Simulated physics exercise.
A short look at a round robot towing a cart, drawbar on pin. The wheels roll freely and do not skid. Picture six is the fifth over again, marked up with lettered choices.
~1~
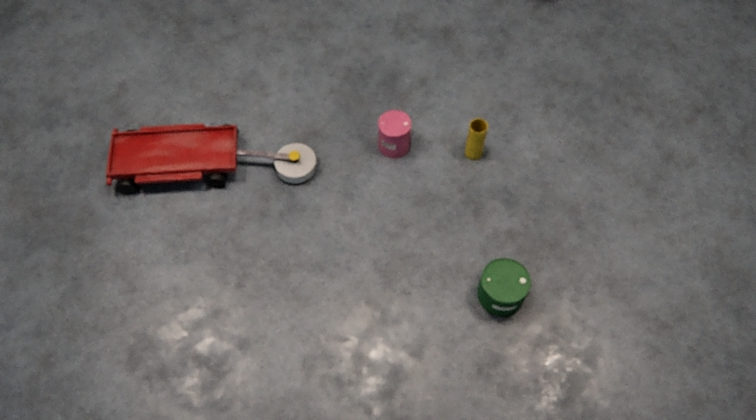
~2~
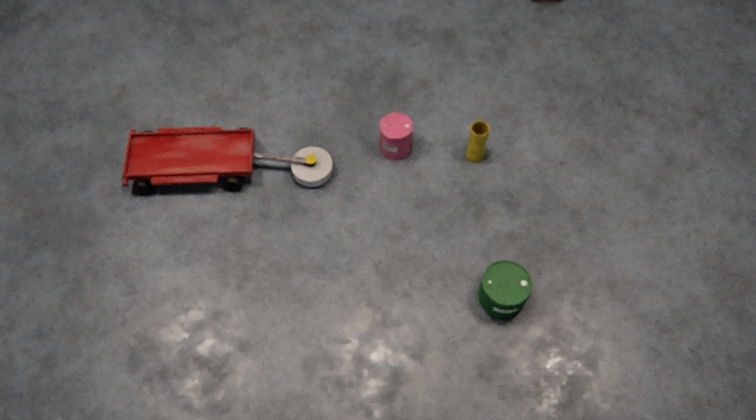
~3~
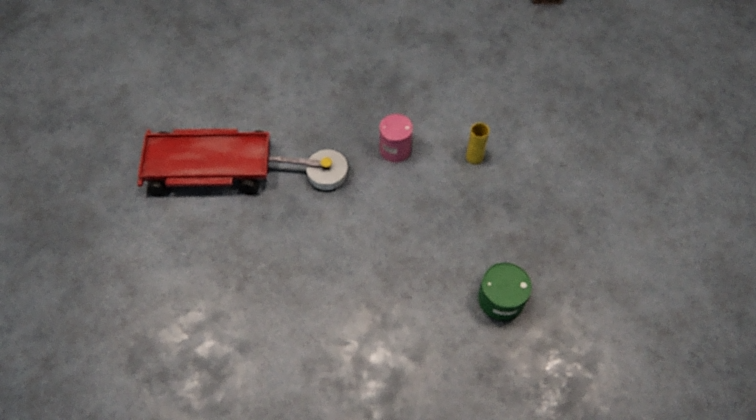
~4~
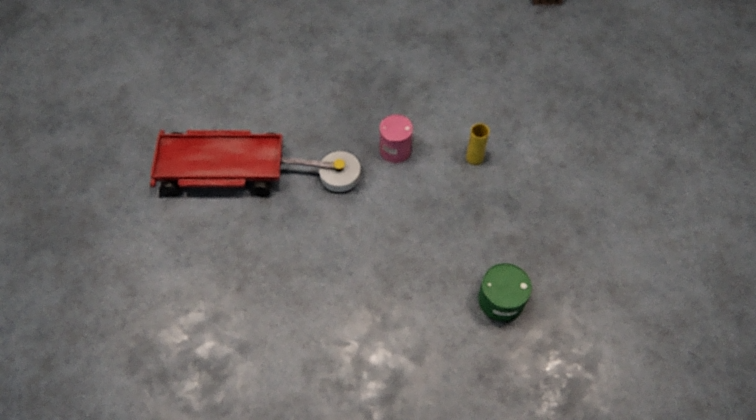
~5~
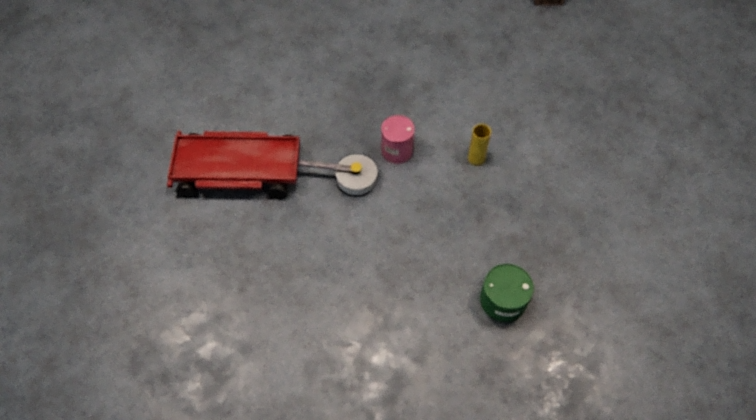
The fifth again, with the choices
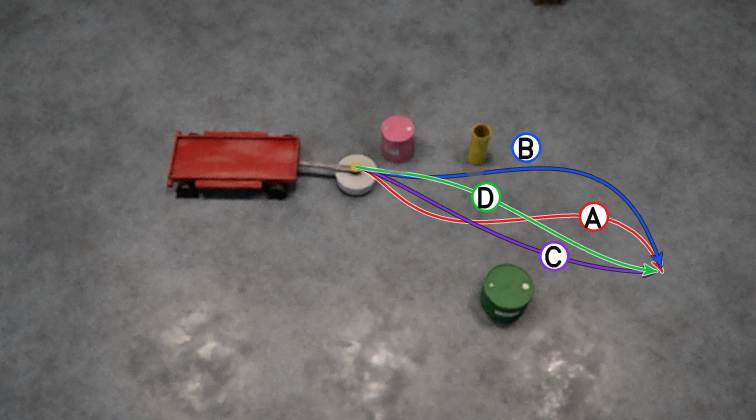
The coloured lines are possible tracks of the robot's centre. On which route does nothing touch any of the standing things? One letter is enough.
Route A.
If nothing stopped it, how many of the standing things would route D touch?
In all, one.
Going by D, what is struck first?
The pink keg.
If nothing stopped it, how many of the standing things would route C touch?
One.
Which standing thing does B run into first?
It meets the pink keg.
On the marked copy, A from (356, 167) via (513, 220) to (662, 272); B from (356, 167) via (527, 169) to (661, 267); C from (356, 167) via (498, 235) to (657, 272); D from (356, 167) via (508, 208) to (657, 271).
With A. Early on, robot (455, 227), cart (338, 182).
Further on, robot (575, 221), cart (450, 205).
At the end, robot (658, 277), cart (539, 220); nothing has been touched.
As for the rest, B meets the pink keg and yellow post; C meets the green tub; D meets the pink keg.
